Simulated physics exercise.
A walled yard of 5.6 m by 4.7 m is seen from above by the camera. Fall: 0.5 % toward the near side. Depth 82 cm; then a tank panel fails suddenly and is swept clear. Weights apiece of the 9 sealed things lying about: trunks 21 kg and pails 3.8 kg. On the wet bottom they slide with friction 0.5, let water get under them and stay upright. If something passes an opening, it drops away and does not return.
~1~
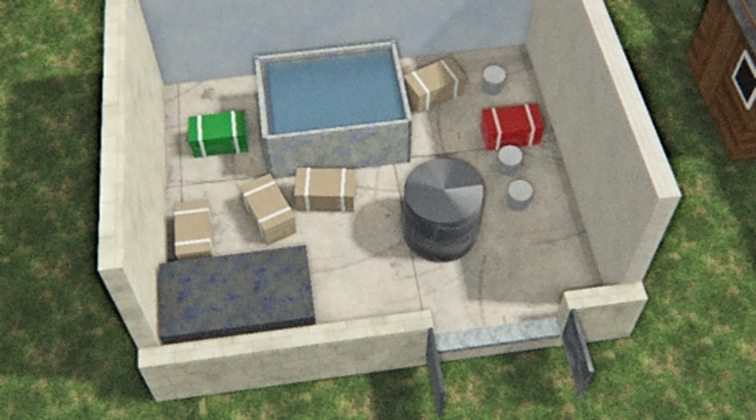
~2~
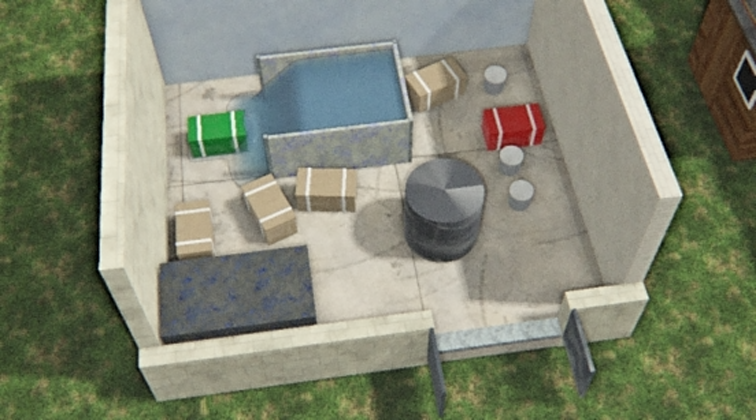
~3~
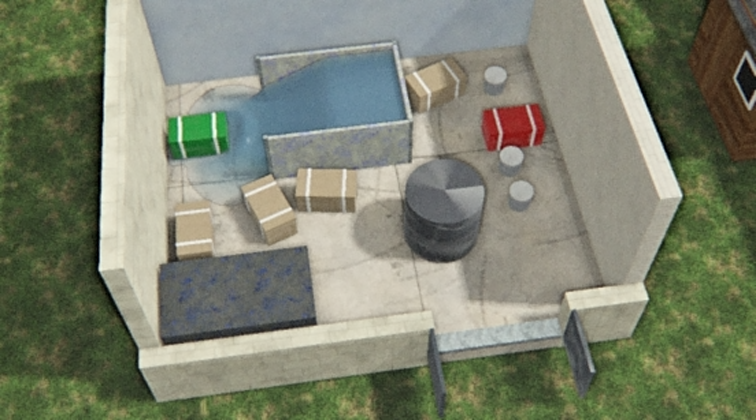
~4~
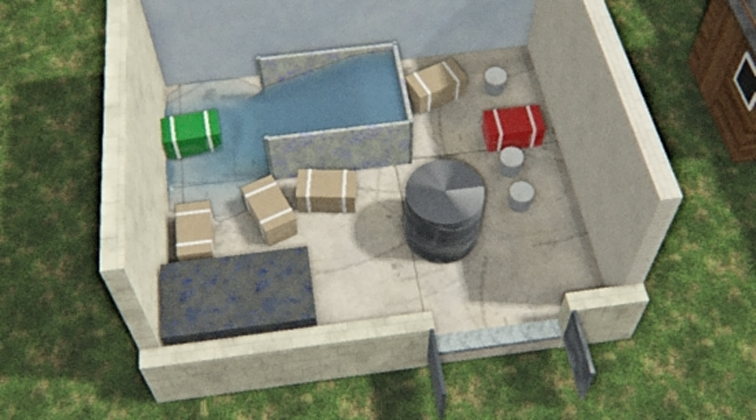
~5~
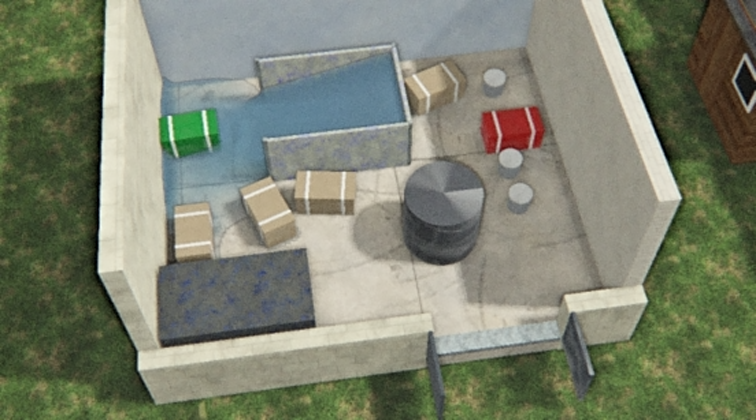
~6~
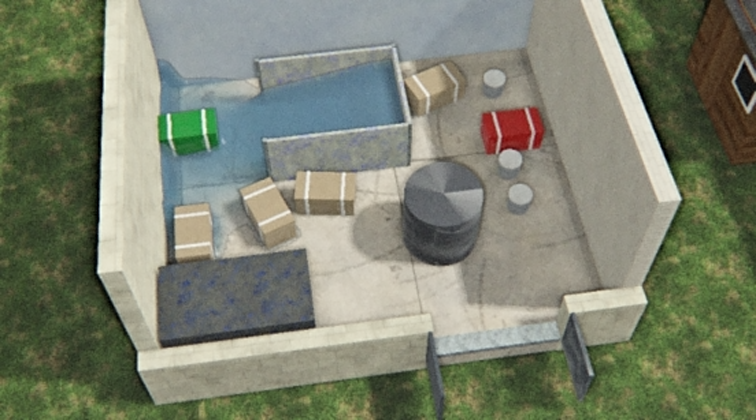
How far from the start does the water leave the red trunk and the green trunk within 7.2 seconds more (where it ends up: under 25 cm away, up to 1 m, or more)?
Result: The red trunk ends up far from its start. The green trunk ends up far from its start.
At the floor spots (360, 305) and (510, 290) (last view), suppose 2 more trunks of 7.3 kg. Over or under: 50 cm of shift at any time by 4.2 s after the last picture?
Well, the first is lower and the second higher.
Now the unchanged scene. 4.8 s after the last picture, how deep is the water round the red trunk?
I'd say around 6 cm.
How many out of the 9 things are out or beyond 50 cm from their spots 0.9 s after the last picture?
I make it 1.
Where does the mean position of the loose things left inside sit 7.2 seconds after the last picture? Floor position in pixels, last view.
I'd put it around (469, 233).
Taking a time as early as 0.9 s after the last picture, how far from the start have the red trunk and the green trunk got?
Shifts by then: Around 0 and 40 cm.
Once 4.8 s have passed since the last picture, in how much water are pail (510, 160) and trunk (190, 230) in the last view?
Close to 4 and 6 centimetres.
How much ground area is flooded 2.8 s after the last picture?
Wet area: Approx. 20 m2.
Then, 0.9 s after the last picture the red trunk is near (513, 122), 0.0 m from its start, aground; the green trunk is near (185, 117), 0.4 m from its start, afloat; 0 of 9 are out; 1 afloat.
Then, 2.8 s after the last picture the red trunk is near (513, 122), 0.0 m from its start, aground; the green trunk is near (244, 221), 1.8 m from its start, afloat; 0 of 9 are out; 3 afloat.
Then, 4.8 s after the last picture the red trunk is near (551, 221), 1.7 m from its start, aground; the green trunk is near (377, 230), 2.9 m from its start, afloat; 0 of 9 are out; 4 afloat.
Then, 7.2 s after the last picture the red trunk is near (522, 289), 2.7 m from its start, afloat; the green trunk is near (484, 319), 4.7 m from its start, aground; 1 of 9 are out; 6 afloat.
